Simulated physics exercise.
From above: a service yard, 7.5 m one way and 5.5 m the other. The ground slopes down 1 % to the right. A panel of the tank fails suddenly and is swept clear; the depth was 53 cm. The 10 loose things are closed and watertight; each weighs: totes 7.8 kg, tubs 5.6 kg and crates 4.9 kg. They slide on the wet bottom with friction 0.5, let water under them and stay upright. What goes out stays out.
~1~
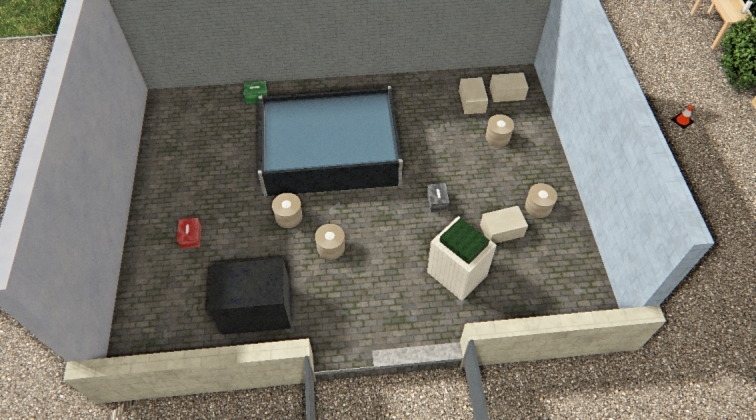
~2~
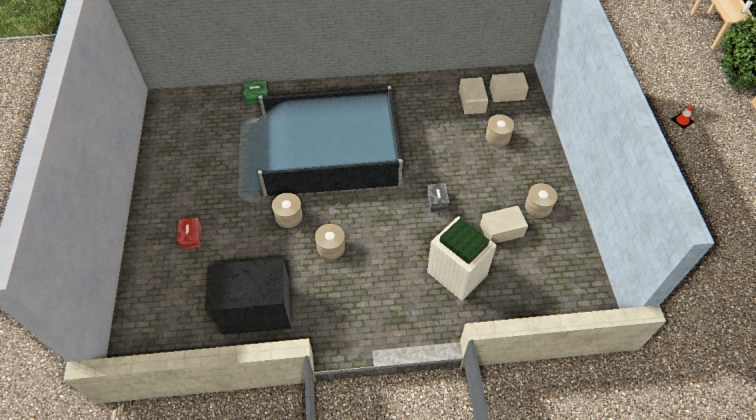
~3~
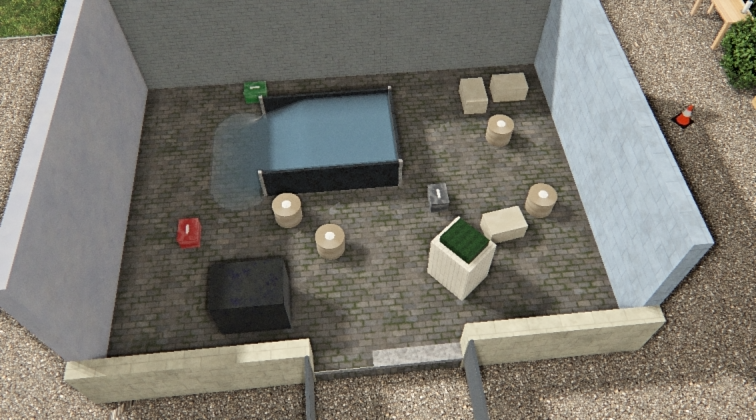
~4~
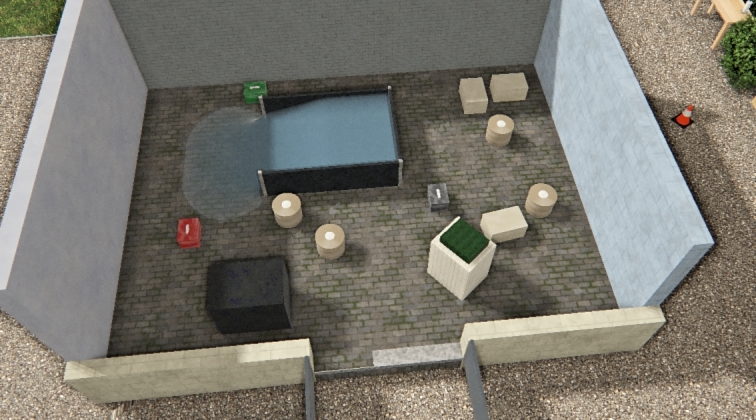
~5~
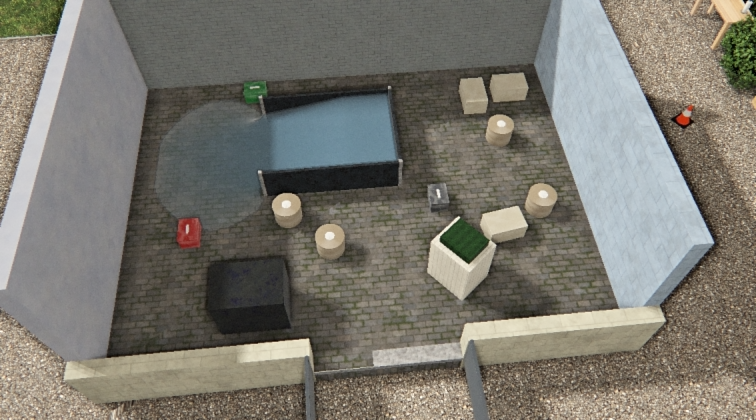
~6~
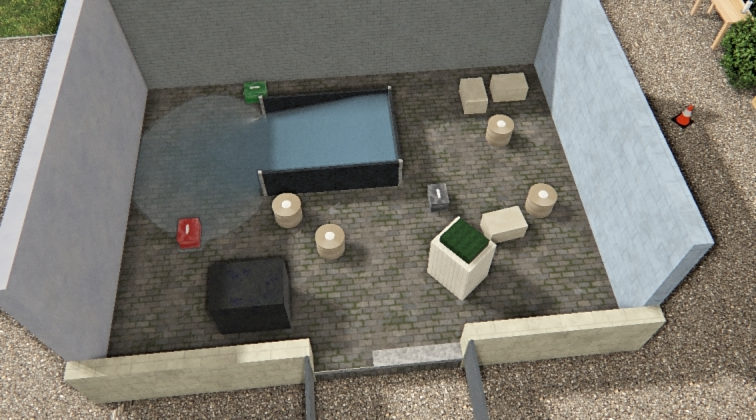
Walled service yard from above, water bursting from the left side of a tank and fanning leftward across paving around a red tote.
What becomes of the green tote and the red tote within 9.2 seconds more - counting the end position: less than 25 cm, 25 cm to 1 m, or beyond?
Green tote gets carried off, red tote ends far away.
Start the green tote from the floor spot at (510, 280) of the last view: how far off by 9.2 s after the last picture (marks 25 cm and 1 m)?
It holds its place.
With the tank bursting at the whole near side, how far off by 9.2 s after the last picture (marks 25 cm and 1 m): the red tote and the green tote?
Then the red tote stays put, the green tote stays put.
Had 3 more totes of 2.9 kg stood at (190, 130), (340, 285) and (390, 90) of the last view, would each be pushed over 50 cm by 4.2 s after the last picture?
In that order: More, less, more.
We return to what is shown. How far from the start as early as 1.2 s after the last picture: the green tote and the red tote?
About 0 and 50 cm.
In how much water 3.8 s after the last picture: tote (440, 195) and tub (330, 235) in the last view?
About 0 and 0 cm.
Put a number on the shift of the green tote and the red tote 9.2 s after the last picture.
About 550 and 200 cm.
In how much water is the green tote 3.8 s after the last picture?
Roughly 6 cm.
Then, 1.2 s after the last picture the green tote is near (255, 88), 0.0 m from its start, aground; the red tote is near (161, 253), 0.5 m from its start, aground; 0 of 10 are out; 0 afloat.
Then, 3.8 s after the last picture the green tote is near (420, 81), 3.1 m from its start, aground; the red tote is near (213, 340), 2.0 m from its start, afloat; 0 of 10 are out; 1 afloat.
Then, 6.2 s after the last picture the green tote is near (536, 86), 5.2 m from its start, afloat; the red tote is near (214, 341), 2.0 m from its start, aground; 0 of 10 are out; 2 afloat.
Then, 9.2 s after the last picture the green tote is near (546, 175), 5.4 m from its start, aground; the red tote is near (214, 342), 2.0 m from its start, aground; 0 of 10 are out; 6 afloat.
